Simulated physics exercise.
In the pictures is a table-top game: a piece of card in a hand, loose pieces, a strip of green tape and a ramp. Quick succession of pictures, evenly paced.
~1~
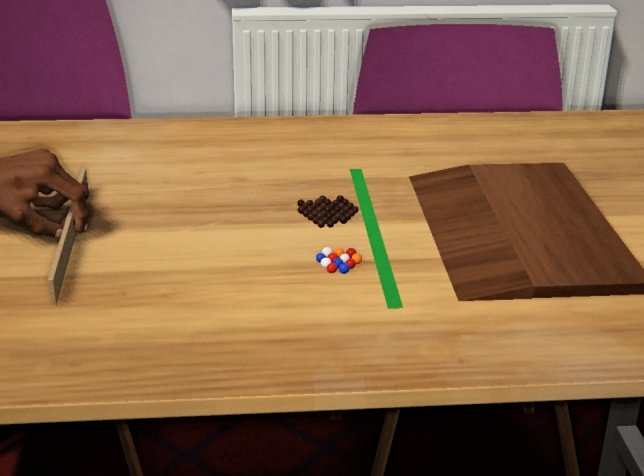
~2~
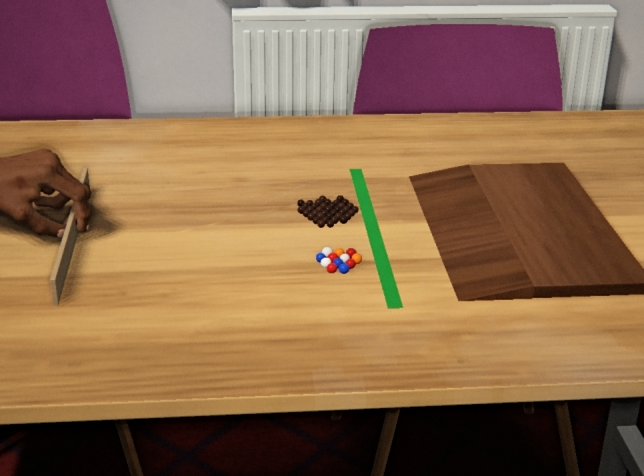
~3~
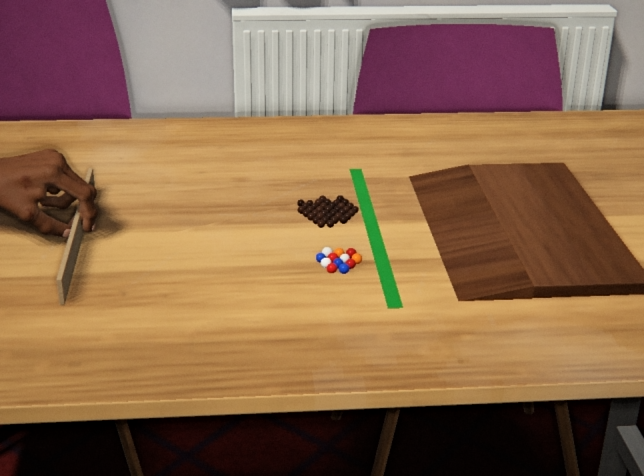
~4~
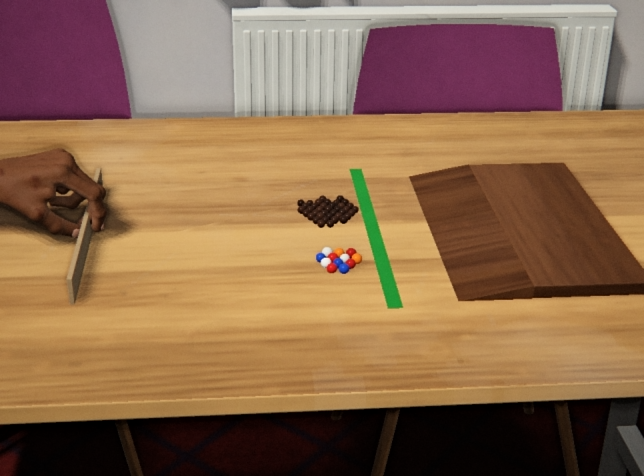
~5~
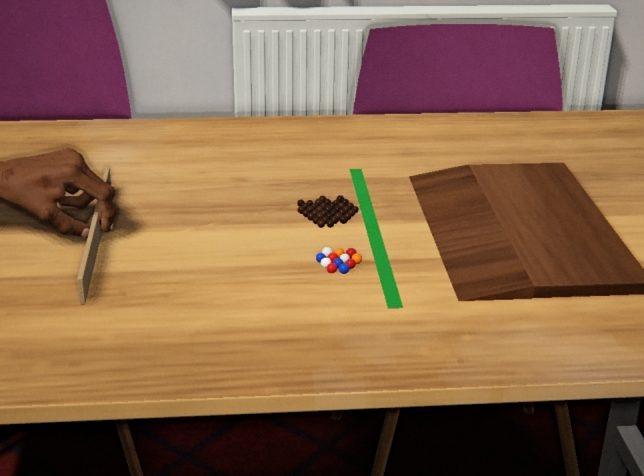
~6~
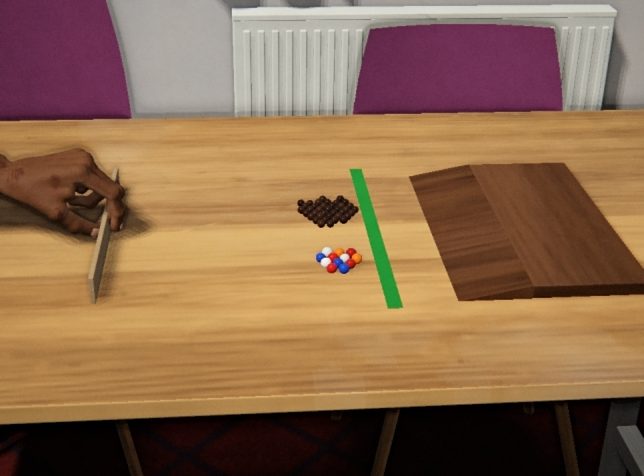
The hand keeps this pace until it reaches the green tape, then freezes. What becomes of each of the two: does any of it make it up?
Front batch: None of it makes it; back batch: None of it makes it.
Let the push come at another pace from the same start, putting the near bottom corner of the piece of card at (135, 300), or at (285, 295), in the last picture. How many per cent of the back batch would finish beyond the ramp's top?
It comes out at around 0 per cent for the first one and around 100 per cent for the other.
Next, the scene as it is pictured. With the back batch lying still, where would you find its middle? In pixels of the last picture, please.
I'd say somewhere about (415, 209).
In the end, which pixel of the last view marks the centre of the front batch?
Around (428, 262).
Then, 0.91 s on from there, piece of card still moving, near (249, 213); front batch the whole lot short of the ramp; back batch the whole lot short of the ramp.
Then, 1.83 s on from there, piece of card stopped at the green tape; front batch the whole lot short of the ramp; back batch the whole lot short of the ramp.
Then, 2.11 s on from there, piece of card stopped at the green tape; front batch a little on the ramp, all but a few short of the ramp; back batch a little on the ramp, all but a few short of the ramp.
In the end, piece of card stopped at the green tape; front batch none at all past the top, the whole lot short of the ramp; back batch none at all past the top, the whole lot short of the ramp.
